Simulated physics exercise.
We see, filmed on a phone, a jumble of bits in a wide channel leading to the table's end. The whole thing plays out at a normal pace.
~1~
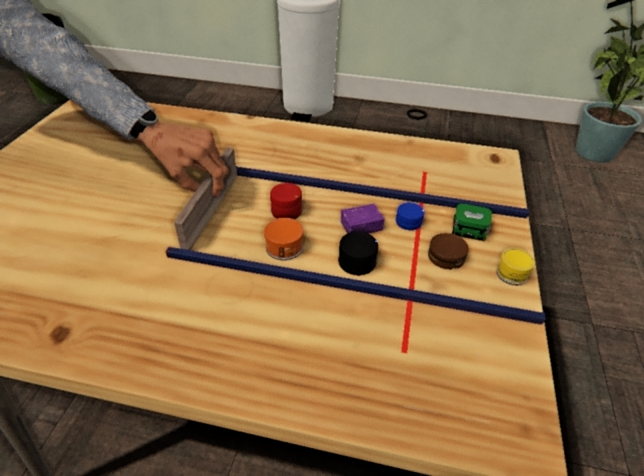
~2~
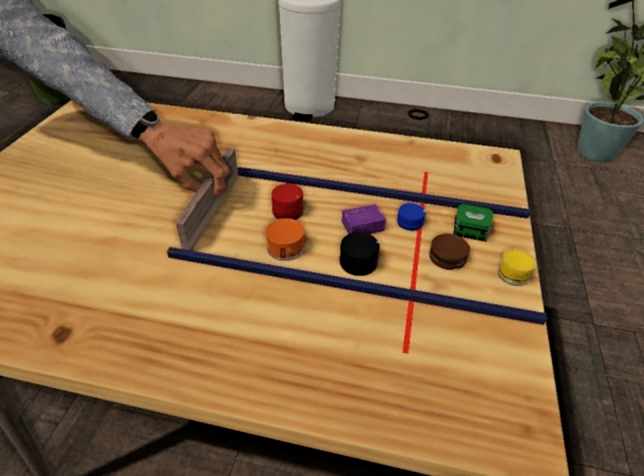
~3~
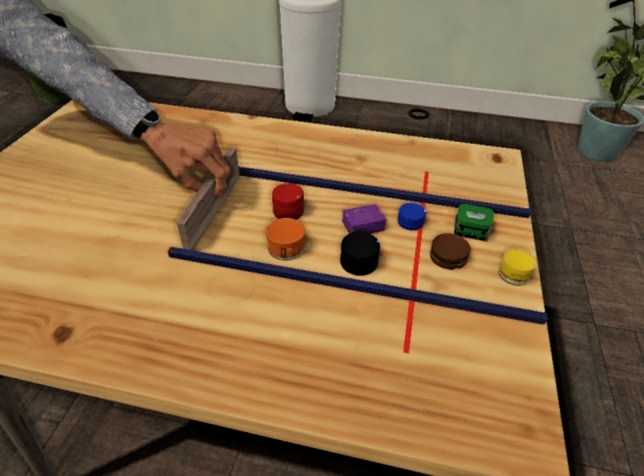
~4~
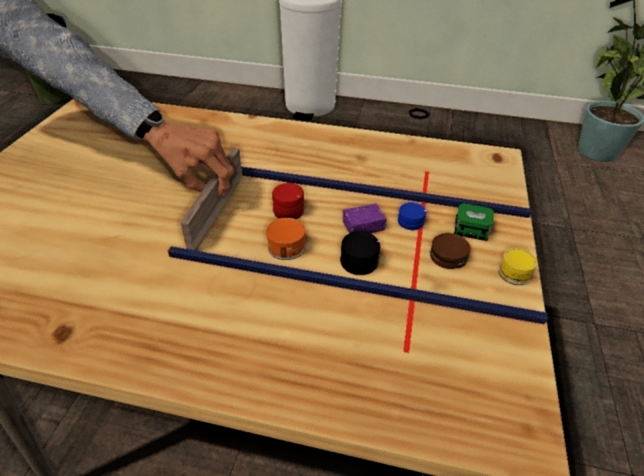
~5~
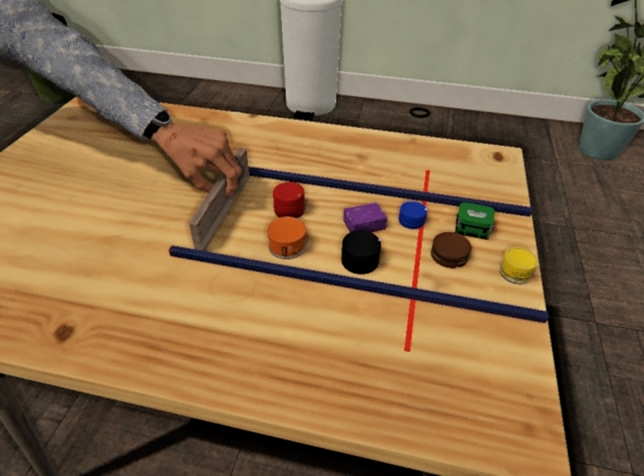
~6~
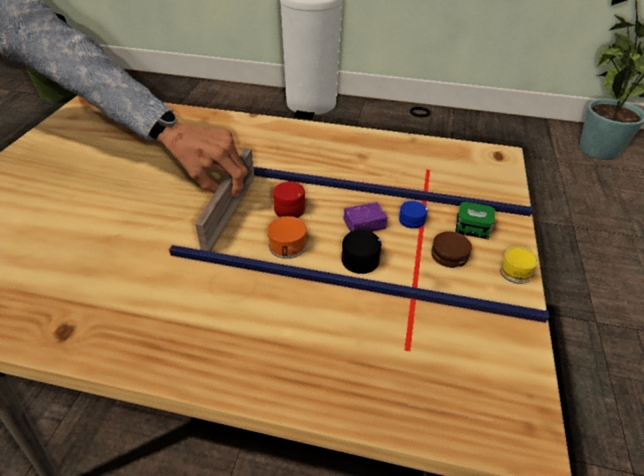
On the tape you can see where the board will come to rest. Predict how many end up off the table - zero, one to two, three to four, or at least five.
What falls is not even one.
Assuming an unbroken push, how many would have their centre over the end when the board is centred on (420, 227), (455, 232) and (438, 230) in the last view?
It comes out as 0, then 1, then 1.
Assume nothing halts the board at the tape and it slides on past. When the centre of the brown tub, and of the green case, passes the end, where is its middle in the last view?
First one: Around (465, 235). Other one: Around (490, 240).
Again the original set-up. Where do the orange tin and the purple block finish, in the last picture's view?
Orange tin at about (438, 264), purple block at about (461, 246).
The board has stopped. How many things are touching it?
Number in contact with it: 2.
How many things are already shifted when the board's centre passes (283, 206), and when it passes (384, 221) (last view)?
Tally: 2; 6.
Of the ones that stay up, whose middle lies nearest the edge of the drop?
The yellow pot winds up nearest.
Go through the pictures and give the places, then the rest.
Yellow pot (515, 267); green case (471, 223); brown tub (448, 251); board (209, 196); tape (417, 244), in the first frame.
Green case (473, 223); board (211, 197), in the second frame.
Brown tub (450, 251); red lid (288, 202), in the third frame.
Yellow pot (517, 267); blue lid (412, 216), in the fourth frame.
Green case (475, 221); orange tin (287, 238), in the fifth frame.
Yellow pot (519, 265); green case (475, 221); brown tub (451, 250); board (228, 197); tape (420, 242), in the sixth frame.
Soon after, none off yet; yellow pot at rest near (519, 265); green case at rest near (475, 221); brown tub at rest near (451, 250).
Then, none off yet; yellow pot at rest near (519, 265); green case at rest near (475, 221); brown tub moving near (458, 251).
At rest, the number that fall off is zero.
